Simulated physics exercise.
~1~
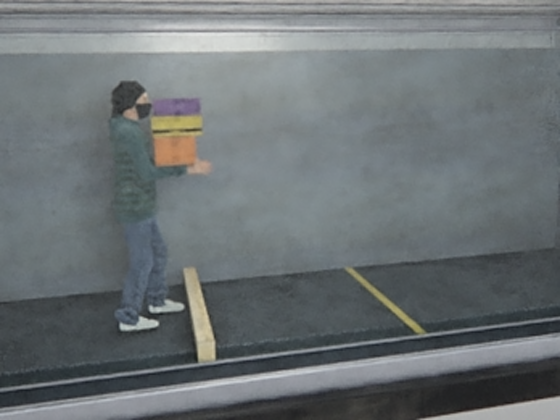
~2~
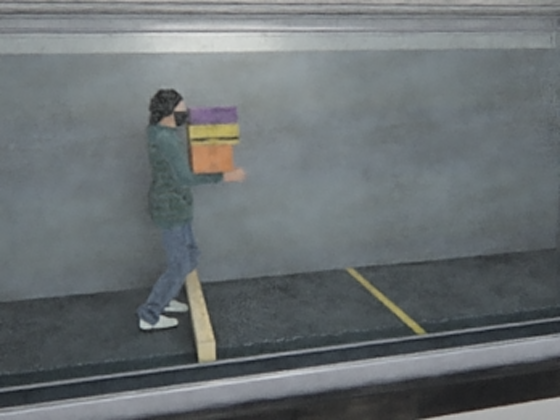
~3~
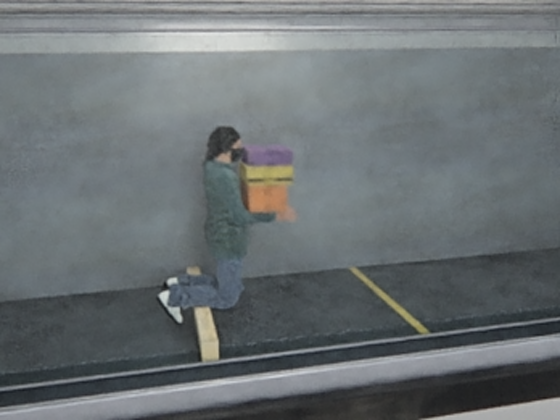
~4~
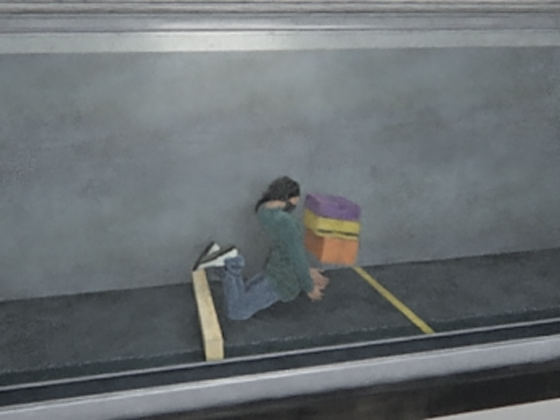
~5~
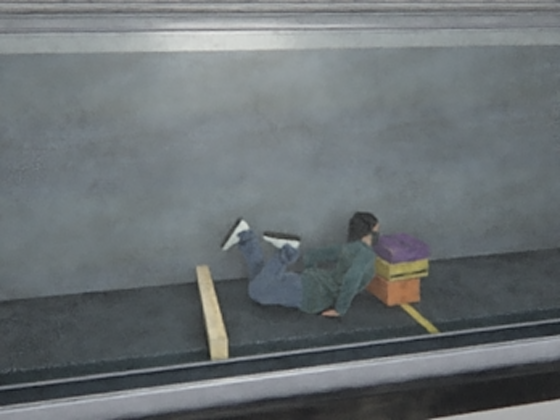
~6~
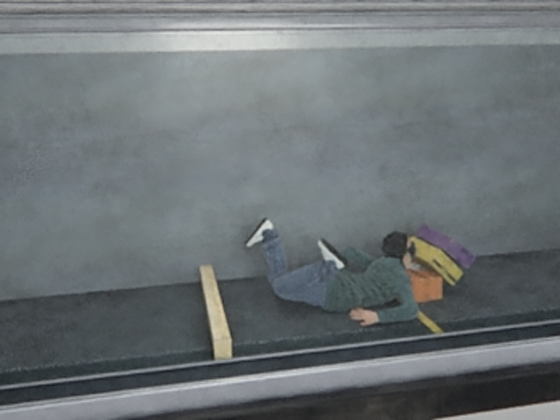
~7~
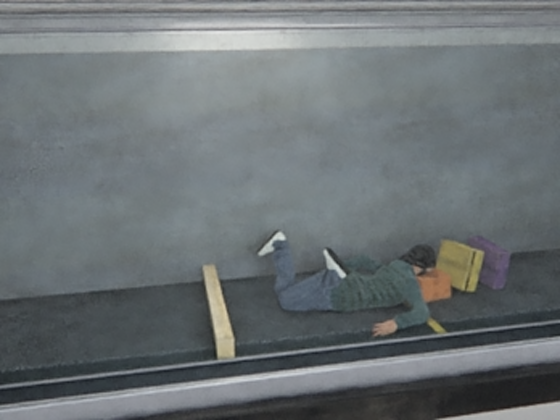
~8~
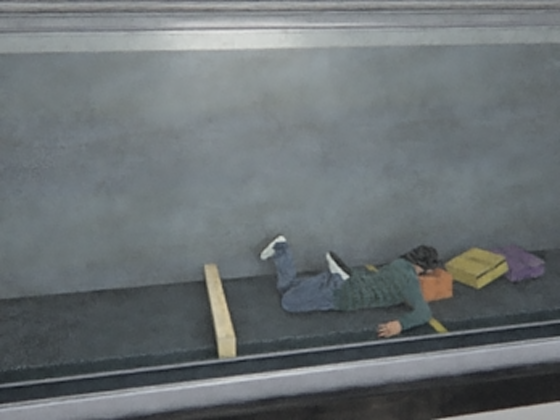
In a grey shuttle, a person carrying three stacked boxes pitches right over a floor rail, sprawling facedown as boxes topple rightward.
